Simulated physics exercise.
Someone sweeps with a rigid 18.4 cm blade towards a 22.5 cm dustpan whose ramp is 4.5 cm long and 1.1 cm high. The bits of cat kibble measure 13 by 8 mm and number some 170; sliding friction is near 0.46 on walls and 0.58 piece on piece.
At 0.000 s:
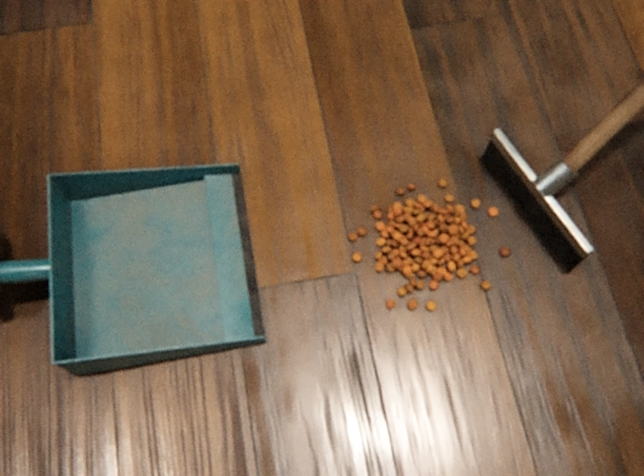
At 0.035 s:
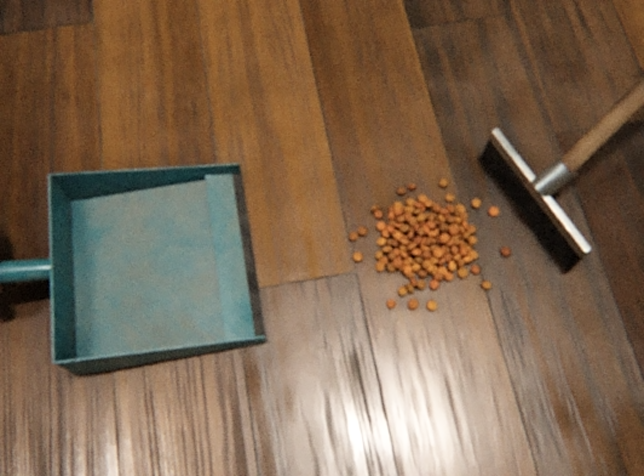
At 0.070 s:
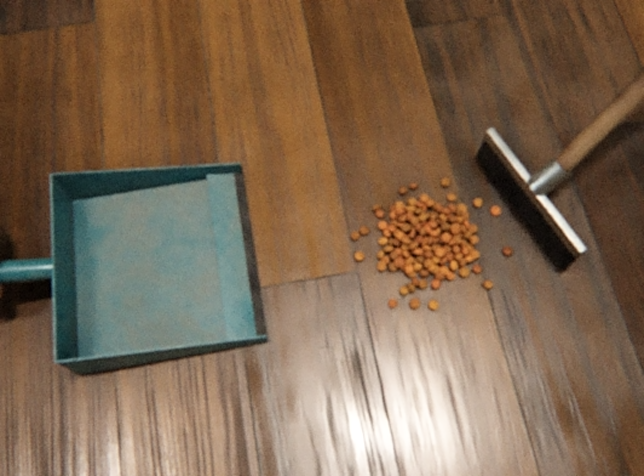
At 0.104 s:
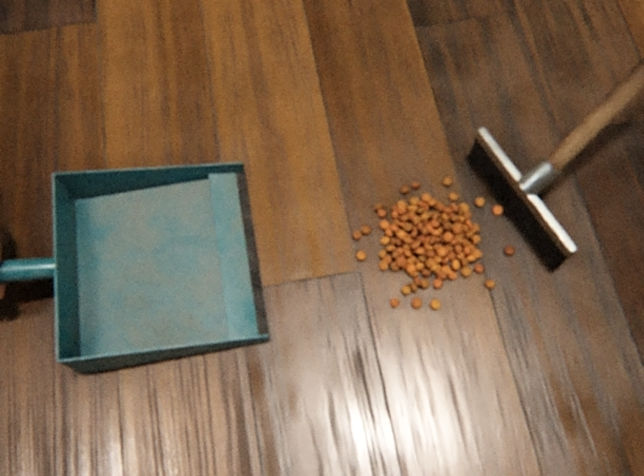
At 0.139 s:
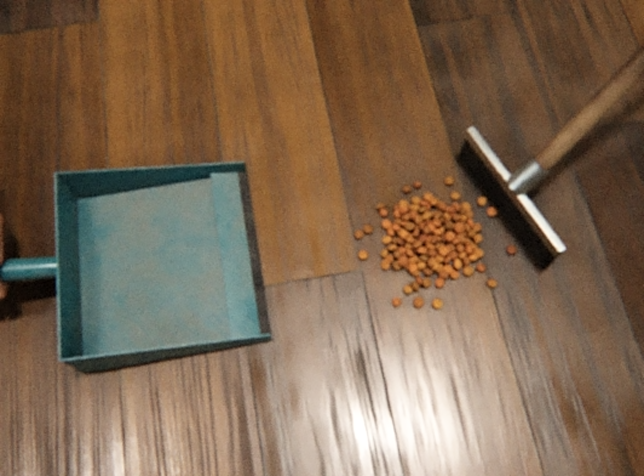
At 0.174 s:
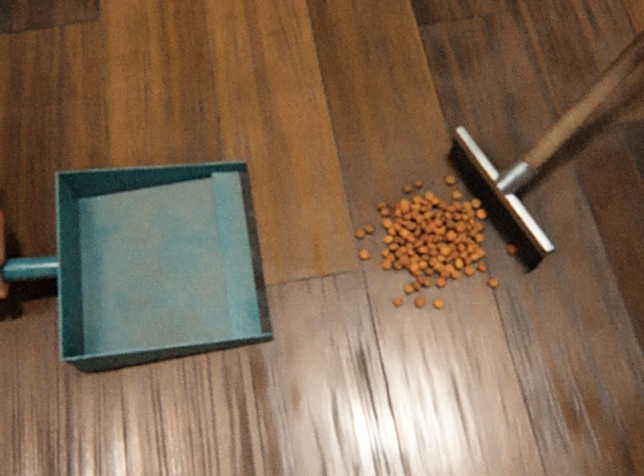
On a dark brown wooden plank floor with a glossy patch of light, the view looks down from above at an angle. A teal dustpan sits at left with its handle at the edge, a loose pile of orange-brown kibble lies right of centre, and a wooden-handled blade with a pale top edge stands at right. The blade slides a short way left to the pile's edge, nudging a couple of outer pieces, while the view drifts very slightly.
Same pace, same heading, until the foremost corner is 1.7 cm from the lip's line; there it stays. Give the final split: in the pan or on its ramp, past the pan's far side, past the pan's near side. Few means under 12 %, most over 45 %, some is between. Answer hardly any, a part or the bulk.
Pan hardly any, far side hardly any, near side hardly any.
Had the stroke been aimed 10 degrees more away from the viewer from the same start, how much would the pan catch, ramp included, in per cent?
In that case some 0 per cent.
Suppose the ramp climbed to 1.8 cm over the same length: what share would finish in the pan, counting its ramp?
In that case some 0 per cent.
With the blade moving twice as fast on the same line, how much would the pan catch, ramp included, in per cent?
In that case some 15 per cent.
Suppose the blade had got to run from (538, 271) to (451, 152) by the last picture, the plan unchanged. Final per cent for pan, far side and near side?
Pan 25, far 0, near 25.
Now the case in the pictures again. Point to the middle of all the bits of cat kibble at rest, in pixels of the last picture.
At about (299, 265).
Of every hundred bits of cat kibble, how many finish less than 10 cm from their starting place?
Roughly 25 per cent.
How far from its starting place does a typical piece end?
Some 18 cm.
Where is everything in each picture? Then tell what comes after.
In the first picture, blade from (585, 253) to (496, 137), moved 0.0 cm, 0 of the pieces shifted so far; middle of the pieces at (421, 240); pan at (147, 271).
In the second picture, blade from (583, 252) to (494, 137), moved 0.3 cm, 0 of the pieces shifted so far; middle of the pieces at (422, 240).
In the third picture, blade from (578, 252) to (489, 136), moved 1.1 cm, 0 of the pieces shifted so far; middle of the pieces at (423, 239).
In the fourth picture, blade from (569, 252) to (481, 136), moved 2.4 cm, 0 of the pieces shifted so far; middle of the pieces at (425, 239).
In the fifth picture, blade from (558, 251) to (470, 135), moved 3.9 cm, 1 of the pieces shifted so far; middle of the pieces at (427, 238).
In the sixth picture, blade from (546, 251) to (459, 135), moved 5.4 cm, 2 of the pieces shifted so far; middle of the pieces at (429, 238); pan at (155, 268). Its pace works out near 0.44 m/s, heading 9 degrees away from the viewer's side.
Then, at 0.45 s, middle of the blade 17 cm from the lip; 0 % over the lip, far side 0 %, near side 0 %.
Then, at 0.64 s, middle of the blade 9 cm from the lip; 0 % over the lip, far side 0 %, near side 0 %.
After 0.94 s, middle of the blade 5 cm from the lip; 0 % over the lip, far side 0 %, near side 0 %.
In the end, at 1.2 s, pan 0 %, far side 0 %, near side 0 %, in front of the lip or behind the blade 95 %.
